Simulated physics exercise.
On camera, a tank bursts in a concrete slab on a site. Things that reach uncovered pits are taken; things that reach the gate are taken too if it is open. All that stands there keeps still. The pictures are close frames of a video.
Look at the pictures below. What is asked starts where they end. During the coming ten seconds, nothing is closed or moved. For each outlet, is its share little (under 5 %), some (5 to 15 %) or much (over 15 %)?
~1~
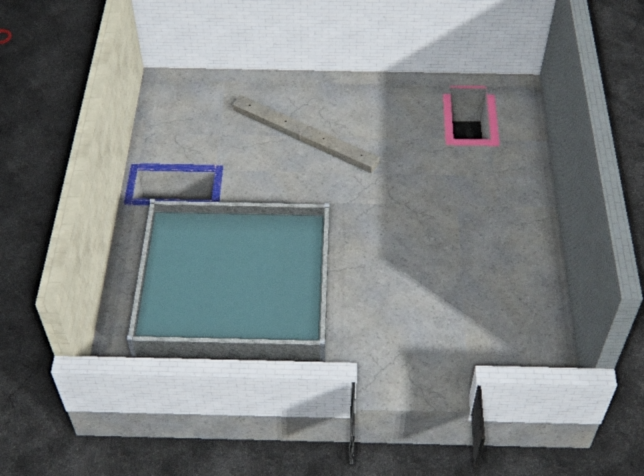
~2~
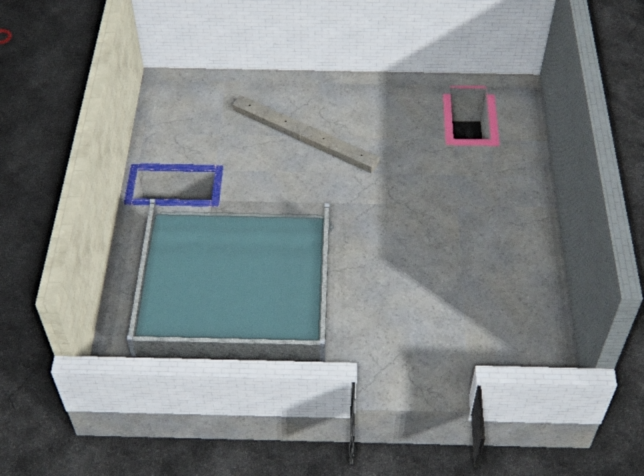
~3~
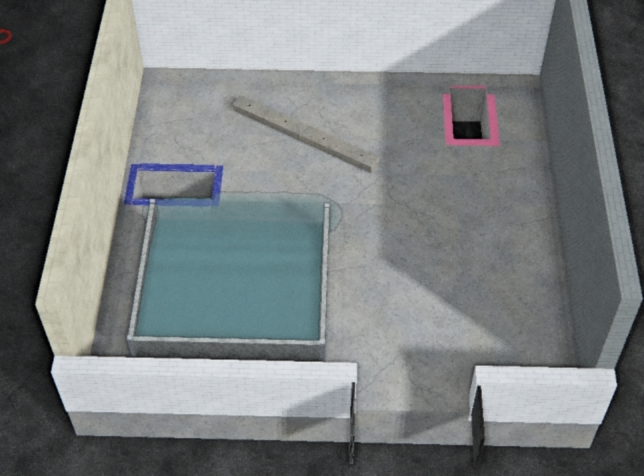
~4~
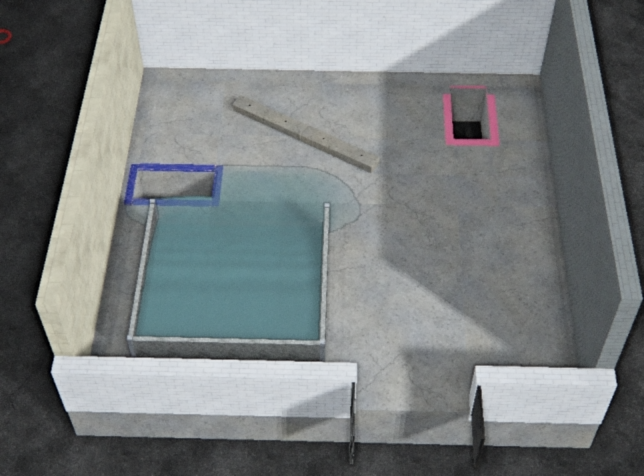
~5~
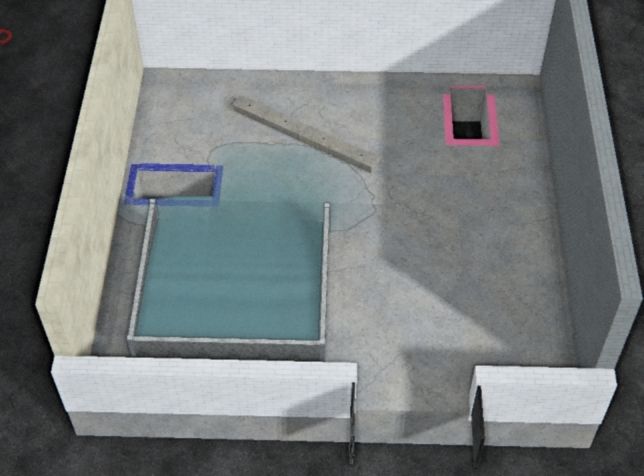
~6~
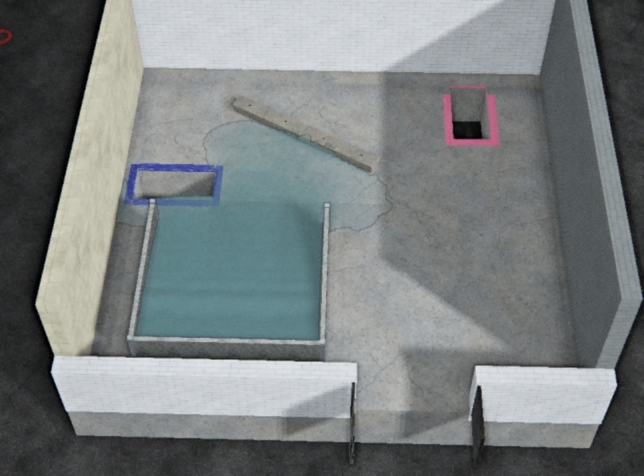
Shares: The gate gets little; the pink pit gets some; the blue pit gets much.
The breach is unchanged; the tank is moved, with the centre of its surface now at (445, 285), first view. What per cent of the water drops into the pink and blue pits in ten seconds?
The pink pit gets 45 per cent, the blue pit 14 per cent.
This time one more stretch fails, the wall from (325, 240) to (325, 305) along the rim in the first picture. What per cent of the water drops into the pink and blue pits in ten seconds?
Approximately, pink takes 20 % and blue takes 0 %.
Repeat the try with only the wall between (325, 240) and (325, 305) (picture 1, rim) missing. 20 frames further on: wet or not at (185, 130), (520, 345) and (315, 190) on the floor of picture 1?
Spot by spot: Unaffected, then soaked through, then unaffected.
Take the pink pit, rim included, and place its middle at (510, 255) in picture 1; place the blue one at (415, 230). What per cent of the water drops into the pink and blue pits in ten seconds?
Estimated shares - pink: 12 %; blue: 12 %.
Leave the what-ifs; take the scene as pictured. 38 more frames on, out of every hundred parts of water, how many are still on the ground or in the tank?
About 60 per cent.
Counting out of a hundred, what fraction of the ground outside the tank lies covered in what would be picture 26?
The answer is around 60 per cent.
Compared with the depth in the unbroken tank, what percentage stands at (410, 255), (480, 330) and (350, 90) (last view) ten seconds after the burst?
Going in order, that's 2, 8 and 4 %.
A moment on, water covers 25 % of the floor; the gate 0 %, the pink pit 0 %, the blue pit 10 %.
Next, water covers 40 % of the floor; the gate 0 %, the pink pit 0 %, the blue pit 18 %.
Then, water covers 60 % of the floor; the gate 0 %, the pink pit 0 %, the blue pit 26 %.
Later, water covers 80 % of the floor; the gate 0 %, the pink pit 3 %, the blue pit 38 %.
In the end, water covers 85 % of the floor; the gate 1 %, the pink pit 8 %, the blue pit 49 %.
